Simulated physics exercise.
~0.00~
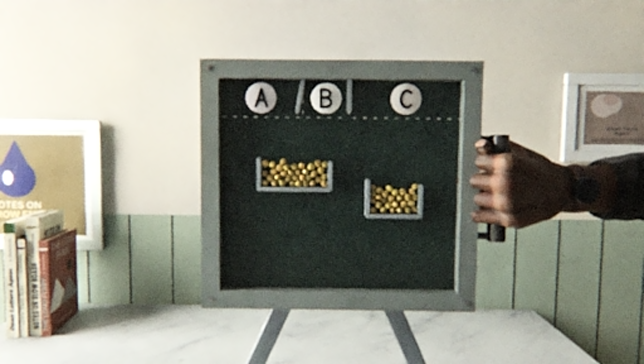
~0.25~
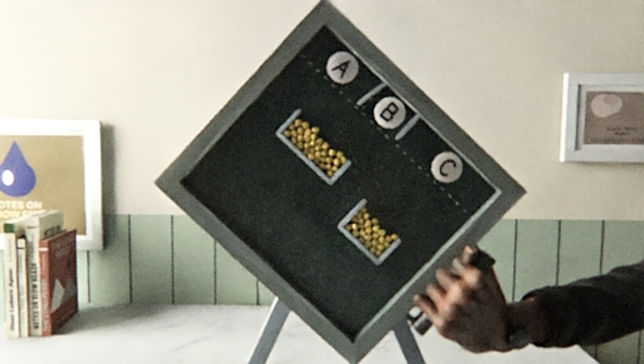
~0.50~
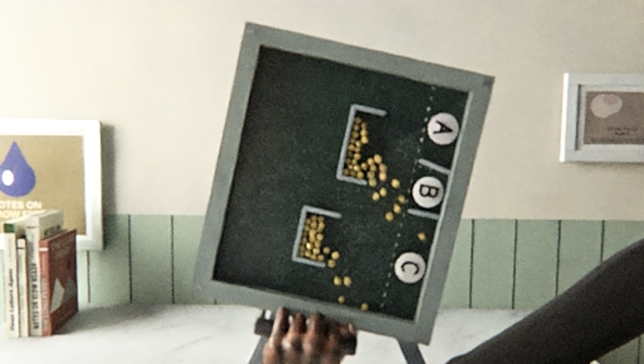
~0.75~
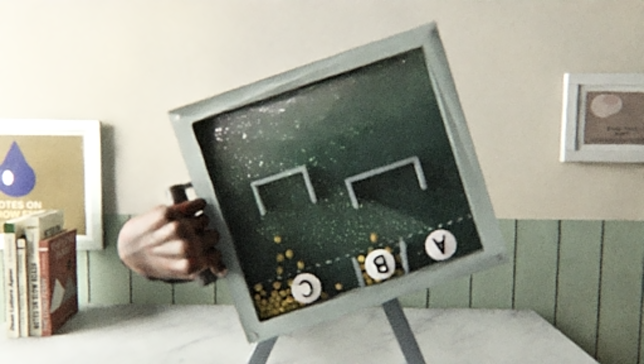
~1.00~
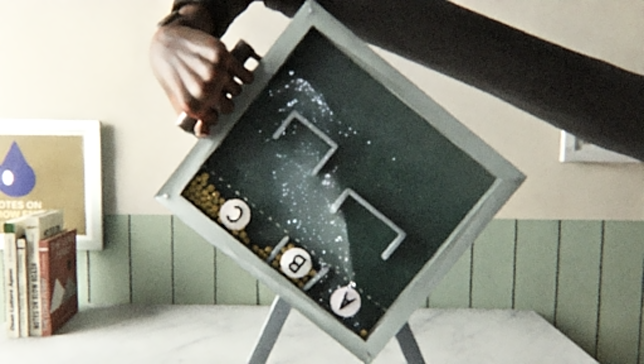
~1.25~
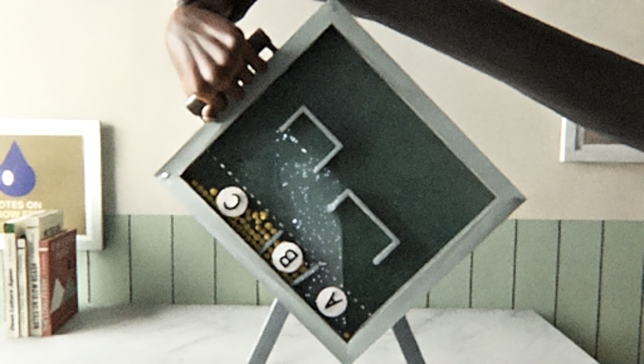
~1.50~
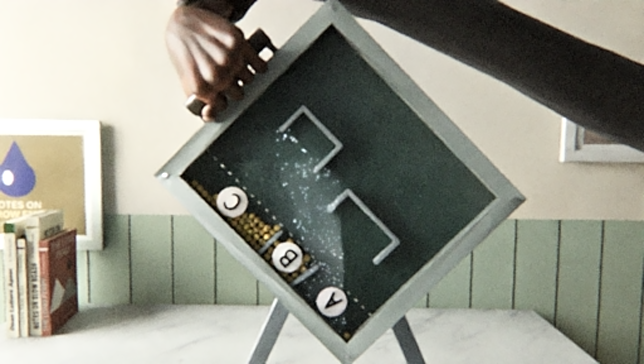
A hand in a dark sleeve grips the handle of a square, grey-framed case with a dark green interior, seen from the front on a pale tabletop. Books and a framed print stand left, another print hangs right, and green panelling runs behind. Two open-topped trays hold yellow chickpeas below pockets lettered A, B and C. The hand turns the case clockwise, and the chickpeas spill from the trays towards the letters. As it tips past upside down, they gather along the lettered edge. It stops tilted, with most chickpeas resting in C and B and few in A.
